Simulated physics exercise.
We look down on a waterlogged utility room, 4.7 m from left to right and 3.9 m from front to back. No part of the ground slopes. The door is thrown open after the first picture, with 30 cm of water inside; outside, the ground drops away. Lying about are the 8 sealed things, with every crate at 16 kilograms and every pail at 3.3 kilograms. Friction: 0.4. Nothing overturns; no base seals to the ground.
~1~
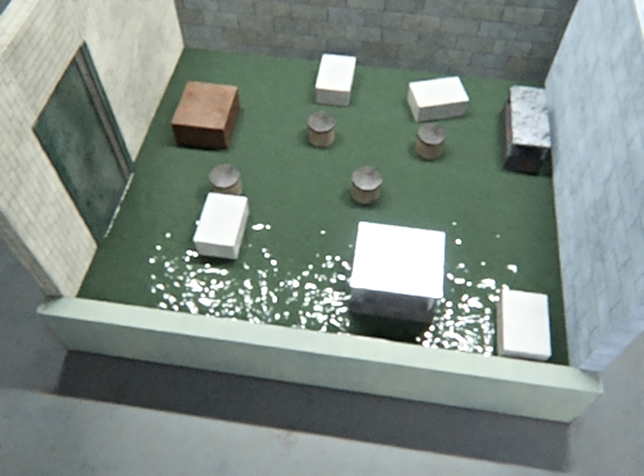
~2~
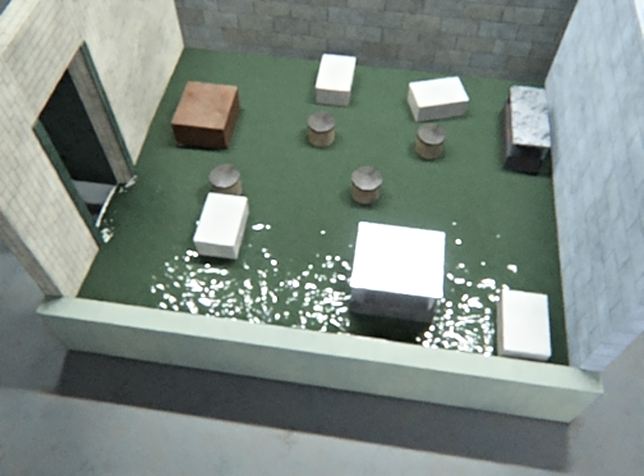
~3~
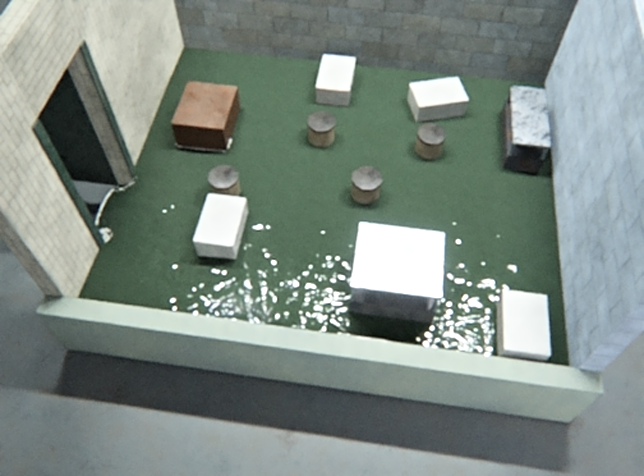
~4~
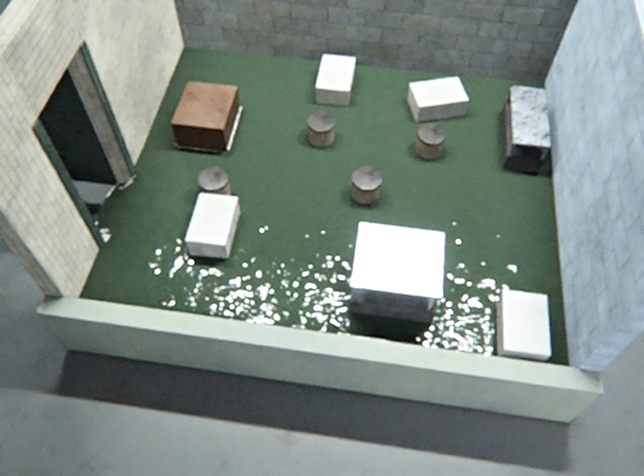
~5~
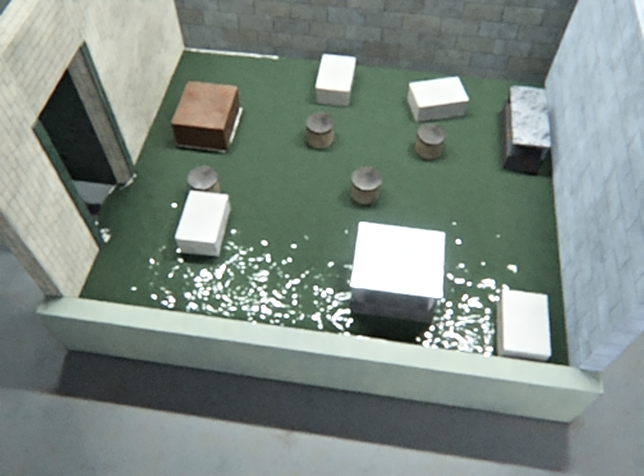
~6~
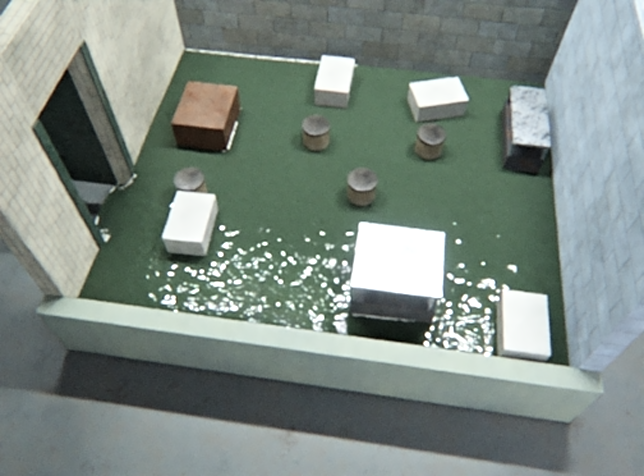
The clip opens on a walled room with a green floor, pale glints, scattered boxes and round drums, and a closed door on the left. The door opens, then a white box and the drum behind it drift slowly a short way left, while most other objects barely move.
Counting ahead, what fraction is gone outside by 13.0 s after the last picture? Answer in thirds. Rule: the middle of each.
The share is between one third and two thirds.
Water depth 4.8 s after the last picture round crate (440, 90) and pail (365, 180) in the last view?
I'd estimate 24 cm for the first and 23 cm for the second.
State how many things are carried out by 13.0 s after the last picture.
Count: 4.
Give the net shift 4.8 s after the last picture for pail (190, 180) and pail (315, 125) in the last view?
First one: Gone out; second one: 80 cm.
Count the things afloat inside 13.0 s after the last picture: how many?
At that time the total is 4.
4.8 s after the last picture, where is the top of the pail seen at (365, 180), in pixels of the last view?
Estimated pixel: About (285, 200).
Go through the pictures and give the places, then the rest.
A pail at (224, 176), afloat; a crate at (221, 219), afloat; 30 cm deep round most things; 0 of 8 have shifted, in the first frame.
A pail at (224, 176) floats; a crate at (221, 219) floats; about 5030 L in view; 0 of 8 have shifted, in the second frame.
A pail at (223, 176), afloat; a crate at (220, 219) floats; 30 cm deep round most things; 0 of 8 have shifted, in the third frame.
A pail at (213, 178), afloat, 12 cm from its start; a crate at (212, 218) floats, 10 cm from its start; 30 cm deep round most things; 2 of 8 have shifted, in the fourth frame.
A pail at (202, 177) floats, 24 cm from its start; a crate at (202, 216) floats, 21 cm from its start; 30 cm deep round most things; 2 of 8 have shifted, in the fifth frame.
A pail at (189, 179), afloat, 38 cm from its start; a crate at (189, 216) floats, 34 cm from its start; 28 cm deep round most things; 3 of 8 have shifted, in the sixth frame.
Then, 1.0 s after the last picture 0 of 8 are out; 8 afloat.
Then, 4.8 s after the last picture 2 of 8 are out; 6 afloat.
Then, 9.0 s after the last picture 2 of 8 are out; 6 afloat.
Then, 13.0 s after the last picture 4 of 8 are out; 4 afloat.
